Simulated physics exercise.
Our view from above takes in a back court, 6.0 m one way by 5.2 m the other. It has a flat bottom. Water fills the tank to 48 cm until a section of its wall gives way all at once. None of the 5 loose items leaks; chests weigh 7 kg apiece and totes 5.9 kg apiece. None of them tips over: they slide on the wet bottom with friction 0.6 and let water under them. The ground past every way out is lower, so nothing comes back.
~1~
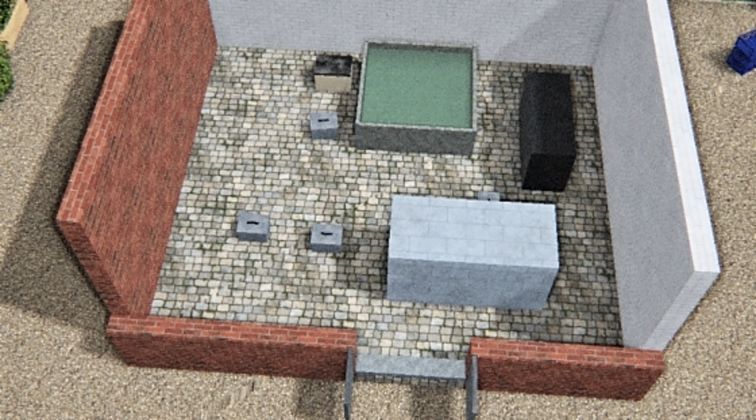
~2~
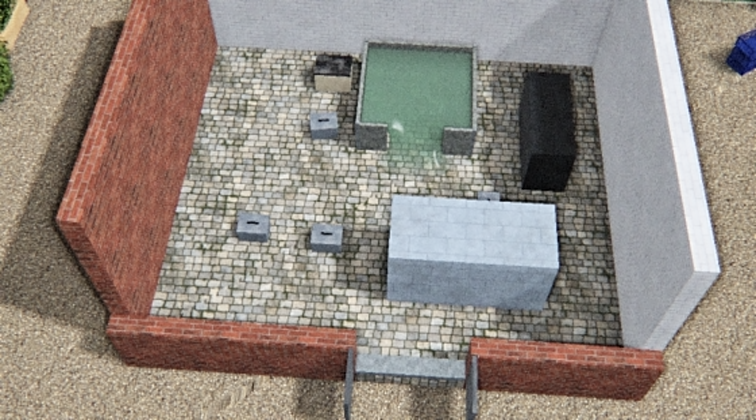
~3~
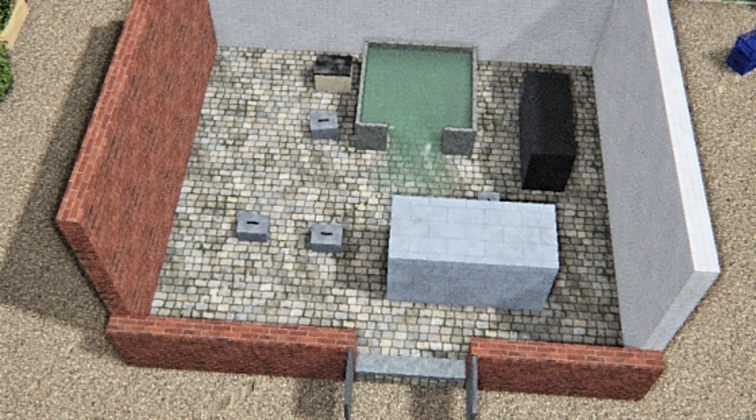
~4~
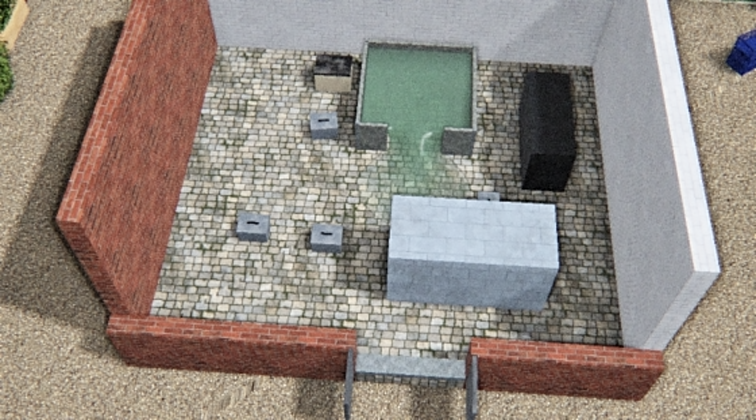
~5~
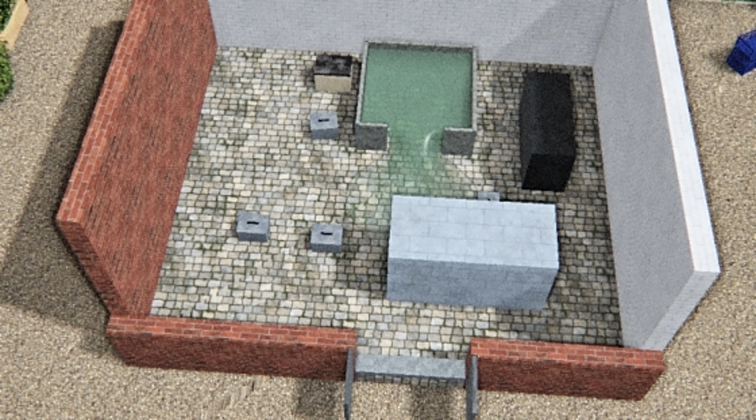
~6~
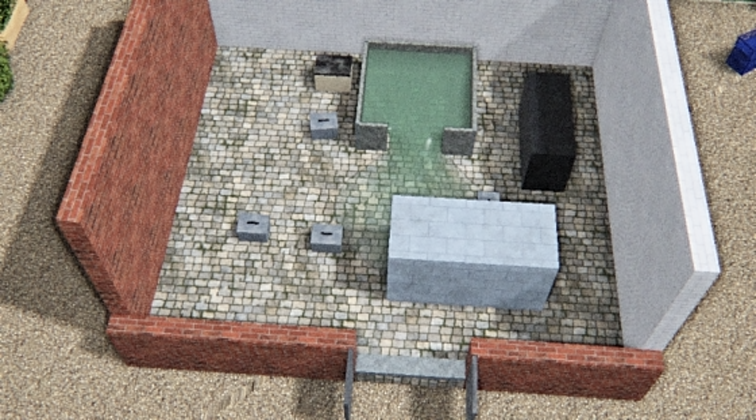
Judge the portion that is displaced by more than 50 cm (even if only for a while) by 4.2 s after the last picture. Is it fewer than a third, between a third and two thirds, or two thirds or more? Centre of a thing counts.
The fraction will be one in three or more but beneath two in three.
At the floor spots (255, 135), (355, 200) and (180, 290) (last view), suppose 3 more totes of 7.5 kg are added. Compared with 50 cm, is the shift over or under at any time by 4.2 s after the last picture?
Outcome: Stays within first, breaks the threshold next, breaks the threshold last.
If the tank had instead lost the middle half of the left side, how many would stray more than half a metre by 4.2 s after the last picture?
3.
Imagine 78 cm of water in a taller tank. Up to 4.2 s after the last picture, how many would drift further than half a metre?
It would come to 3 of them.
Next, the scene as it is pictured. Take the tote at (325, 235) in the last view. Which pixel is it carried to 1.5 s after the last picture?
Estimated pixel: Around (241, 294).
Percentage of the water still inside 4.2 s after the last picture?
Around 98 per cent of the water is still in there.
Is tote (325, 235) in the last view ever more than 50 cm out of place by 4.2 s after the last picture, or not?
Beyond it.
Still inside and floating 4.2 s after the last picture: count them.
Answer: 1.
Then, 0.4 s after the last picture 0 of 5 are over 50 cm from their spots; 0 afloat.
Then, 1.5 s after the last picture 2 of 5 are over 50 cm from their spots; 0 afloat.
Then, 2.8 s after the last picture 2 of 5 are over 50 cm from their spots; 1 afloat.
Then, 4.2 s after the last picture 2 of 5 are over 50 cm from their spots, and 2 have been at some point; 1 afloat.
